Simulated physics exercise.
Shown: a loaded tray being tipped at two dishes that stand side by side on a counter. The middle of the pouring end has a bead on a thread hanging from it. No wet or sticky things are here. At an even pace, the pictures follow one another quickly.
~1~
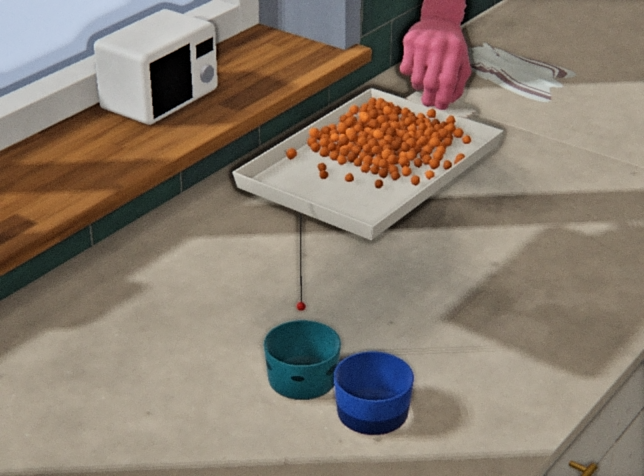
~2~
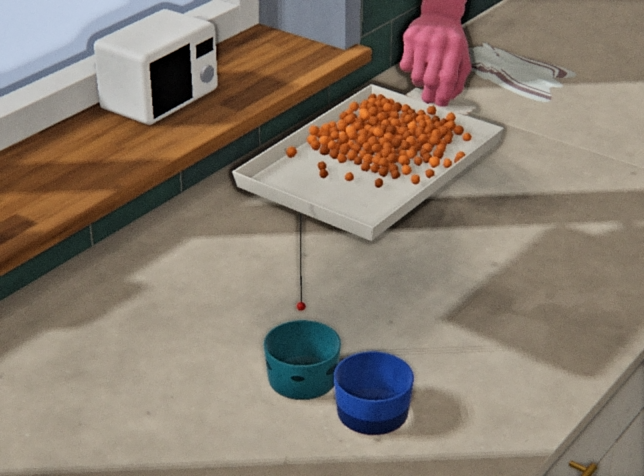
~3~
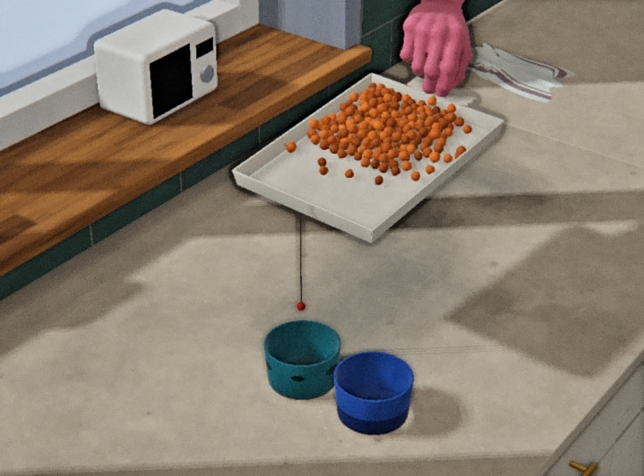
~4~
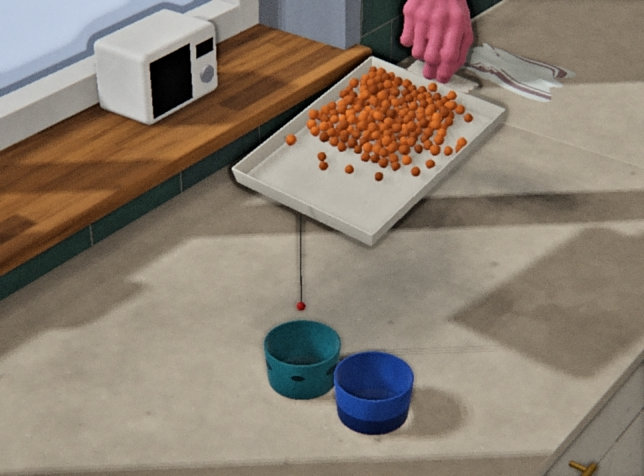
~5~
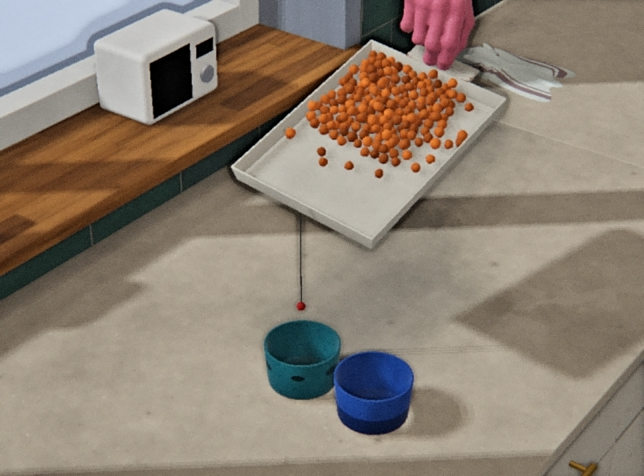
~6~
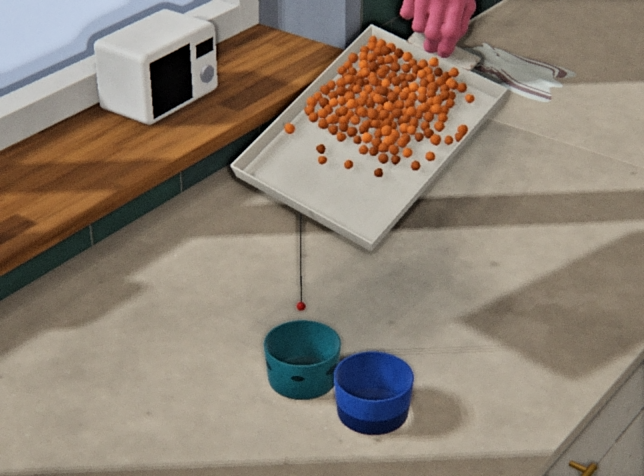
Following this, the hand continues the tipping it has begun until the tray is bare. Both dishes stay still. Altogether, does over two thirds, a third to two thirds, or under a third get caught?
The dishes capture one third up to two thirds of the load.
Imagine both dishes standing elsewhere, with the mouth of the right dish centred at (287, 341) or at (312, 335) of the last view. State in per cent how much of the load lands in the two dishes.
Roughly 10% the first time and 10% the second time.
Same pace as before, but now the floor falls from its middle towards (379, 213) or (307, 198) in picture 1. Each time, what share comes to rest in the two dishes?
First some 40, then 20 per cent.
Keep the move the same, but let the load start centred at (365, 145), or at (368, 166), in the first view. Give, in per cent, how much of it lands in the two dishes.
The first start yields 60 per cent, the second 50 per cent.
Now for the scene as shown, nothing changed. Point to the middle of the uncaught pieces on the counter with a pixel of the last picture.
I'd put the middle somewhere around (357, 386) in the last picture.
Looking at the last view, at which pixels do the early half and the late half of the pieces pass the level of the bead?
I'd say close to (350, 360) at first and close to (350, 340) later on.
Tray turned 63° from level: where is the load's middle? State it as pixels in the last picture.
Load centre: Approx. (356, 208).
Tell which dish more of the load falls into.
The one you want is the right-placed one.
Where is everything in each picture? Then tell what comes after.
Corners of the pouring end (238, 172) and (372, 224), level; middle of the load (389, 143), coated peanuts; left dish (279, 377); right dish (351, 411); bead on its thread (301, 306), in the first frame.
Corners of the pouring end (238, 171) and (372, 225), level; middle of the load (389, 141), in the second frame.
Corners of the pouring end (237, 170) and (371, 228), tipped barely, lowest at the right corner; middle of the load (389, 134), in the third frame.
Corners of the pouring end (237, 168) and (371, 232), tipped a little, lowest at the right corner; middle of the load (390, 124), in the fourth frame.
Corners of the pouring end (236, 166) and (371, 236), tipped clearly, lowest at the right corner; middle of the load (390, 115), in the fifth frame.
Corners of the pouring end (236, 165) and (371, 240), tipped clearly, lowest at the right corner; middle of the load (389, 107); left dish (279, 377); right dish (351, 411), in the sixth frame.
Just after the last frame, tray tipped steeply; the larger part on the tray; just a few in the right dish; just a few outside both; roughly a quarter in the air.
A moment on, tray tipped right over; roughly a third on the tray; roughly a quarter in the right dish; about a tenth in the left dish; roughly a quarter outside both; about a tenth in the air.
Further on, tray tipped past a quarter turn; roughly a third in the right dish; about a tenth in the left dish; roughly half outside both.
When it is over, tray tipped past a quarter turn; roughly a third in the right dish; about a tenth in the left dish; roughly half outside both.
